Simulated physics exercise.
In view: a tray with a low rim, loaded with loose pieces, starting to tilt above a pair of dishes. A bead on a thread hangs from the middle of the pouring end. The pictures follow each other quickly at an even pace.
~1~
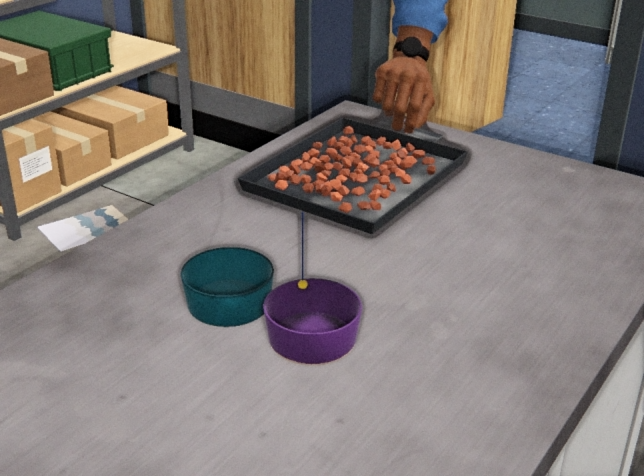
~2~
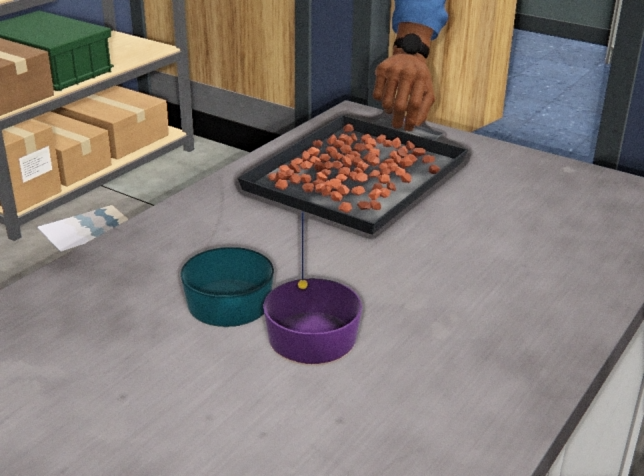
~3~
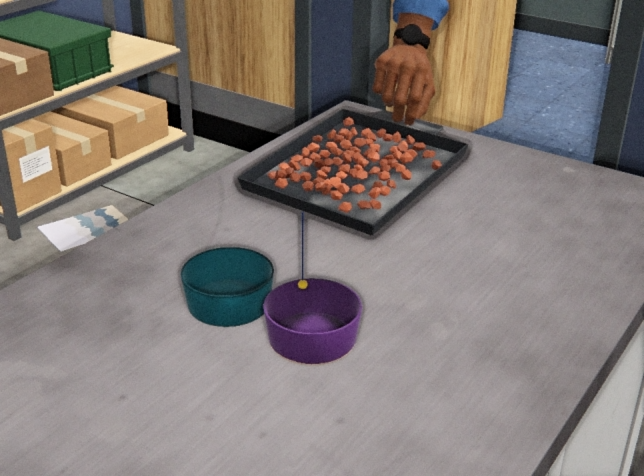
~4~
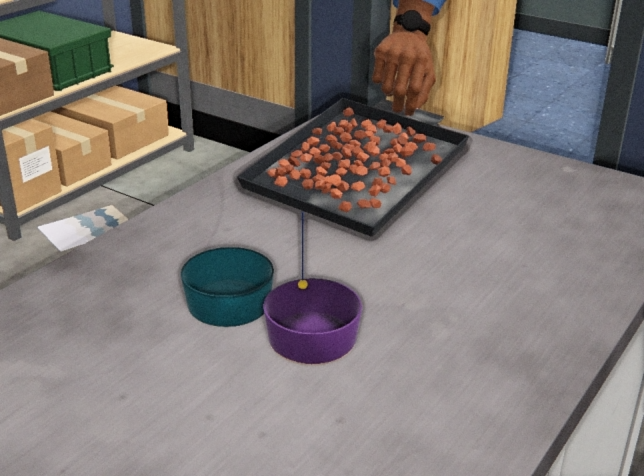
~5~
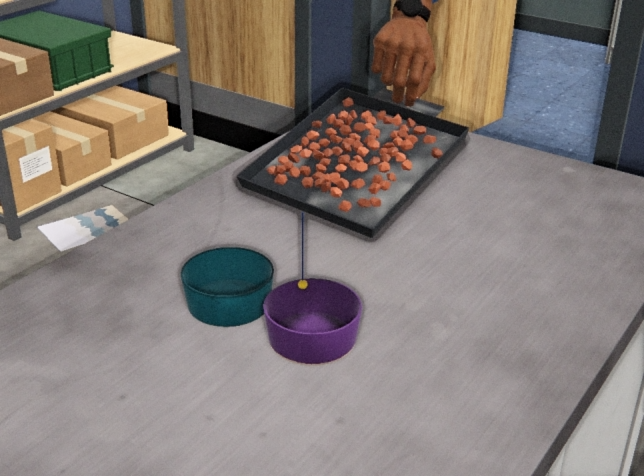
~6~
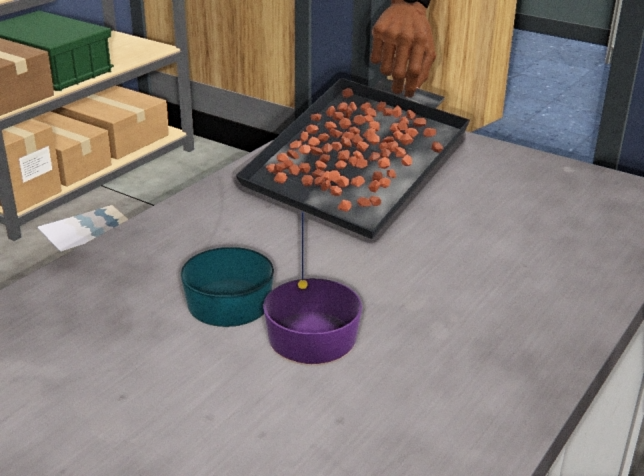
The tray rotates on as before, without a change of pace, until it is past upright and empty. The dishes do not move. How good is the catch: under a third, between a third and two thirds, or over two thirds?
In the dishes lies from one third to two thirds of it.
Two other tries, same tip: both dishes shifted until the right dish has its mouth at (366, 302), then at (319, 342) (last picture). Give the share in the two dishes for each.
About 20 and 80 per cent.
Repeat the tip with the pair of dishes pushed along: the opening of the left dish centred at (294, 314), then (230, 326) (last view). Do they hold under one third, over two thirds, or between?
The first try: Beyond two thirds. The second: Below one third.
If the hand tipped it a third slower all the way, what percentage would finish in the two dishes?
Near 50 %.
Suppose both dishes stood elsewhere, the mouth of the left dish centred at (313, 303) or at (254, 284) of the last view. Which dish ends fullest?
At the first place the left-hand dish, at the second the right dish.
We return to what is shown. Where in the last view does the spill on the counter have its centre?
At about (329, 384).
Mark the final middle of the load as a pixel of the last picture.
Roughly at (317, 355).
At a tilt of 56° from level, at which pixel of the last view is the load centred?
At about (328, 191).
Soon after the last picture, tray tipped steeply; all on the tray.
A little later, tray tipped right over; about half on the tray; about a quarter in the right dish; about a quarter outside both; a small part in the air.
Later still, tray tipped past a quarter turn; about half in the right dish; about half outside both.
At rest, tray tipped past a quarter turn; about half in the right dish; none in the left dish; about half outside both.
